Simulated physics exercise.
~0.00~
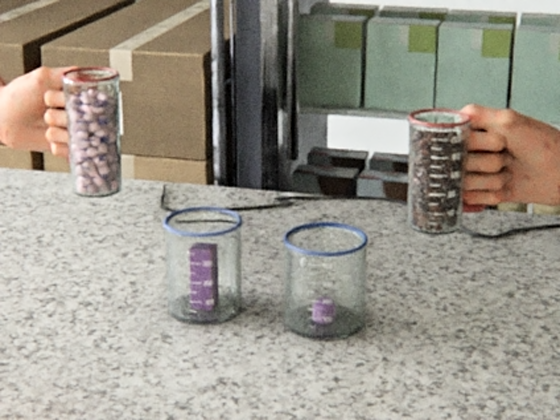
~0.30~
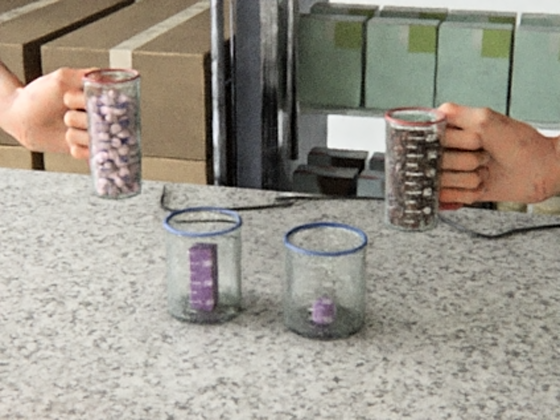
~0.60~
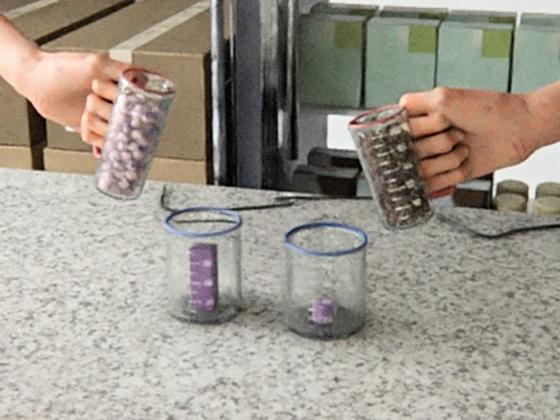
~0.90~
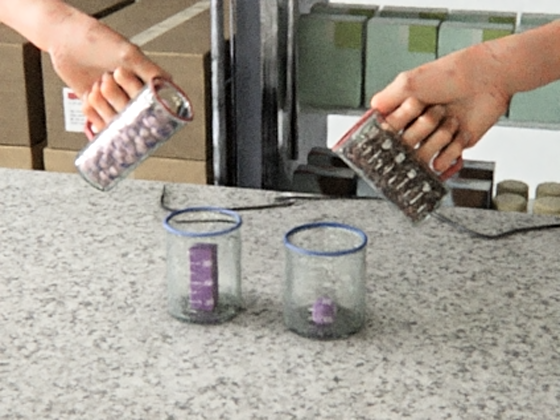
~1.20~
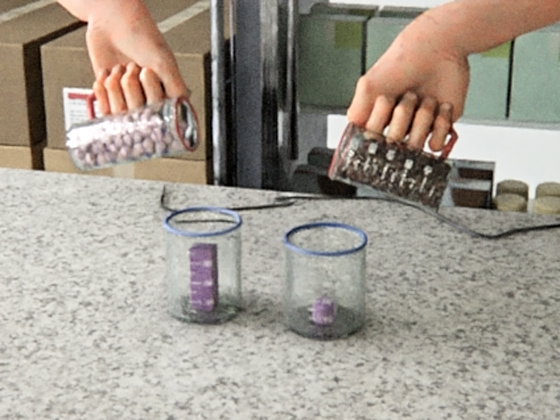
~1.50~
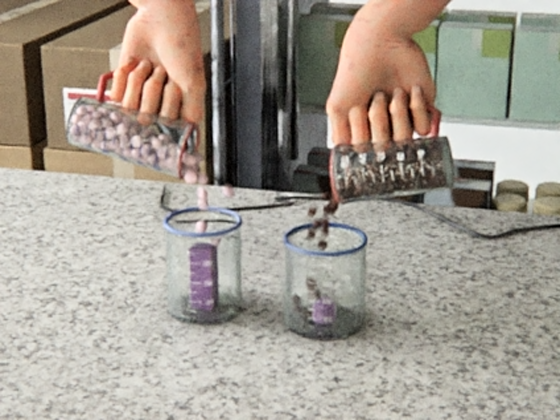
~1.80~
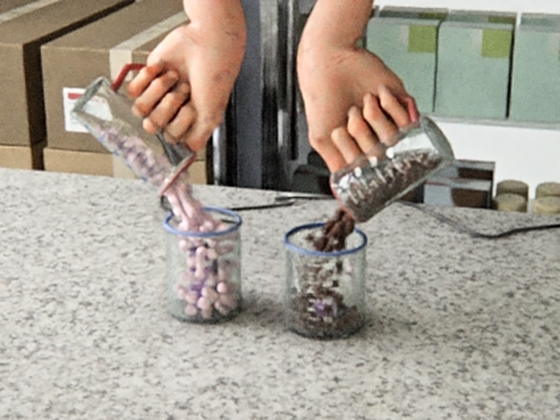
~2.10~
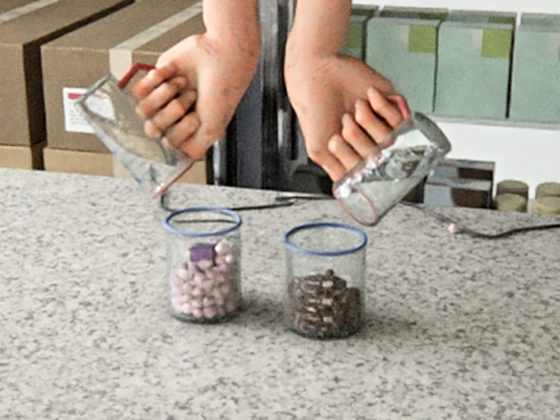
Two hands tip cups of pink and dark pieces, burying only the right beaker's purple object.
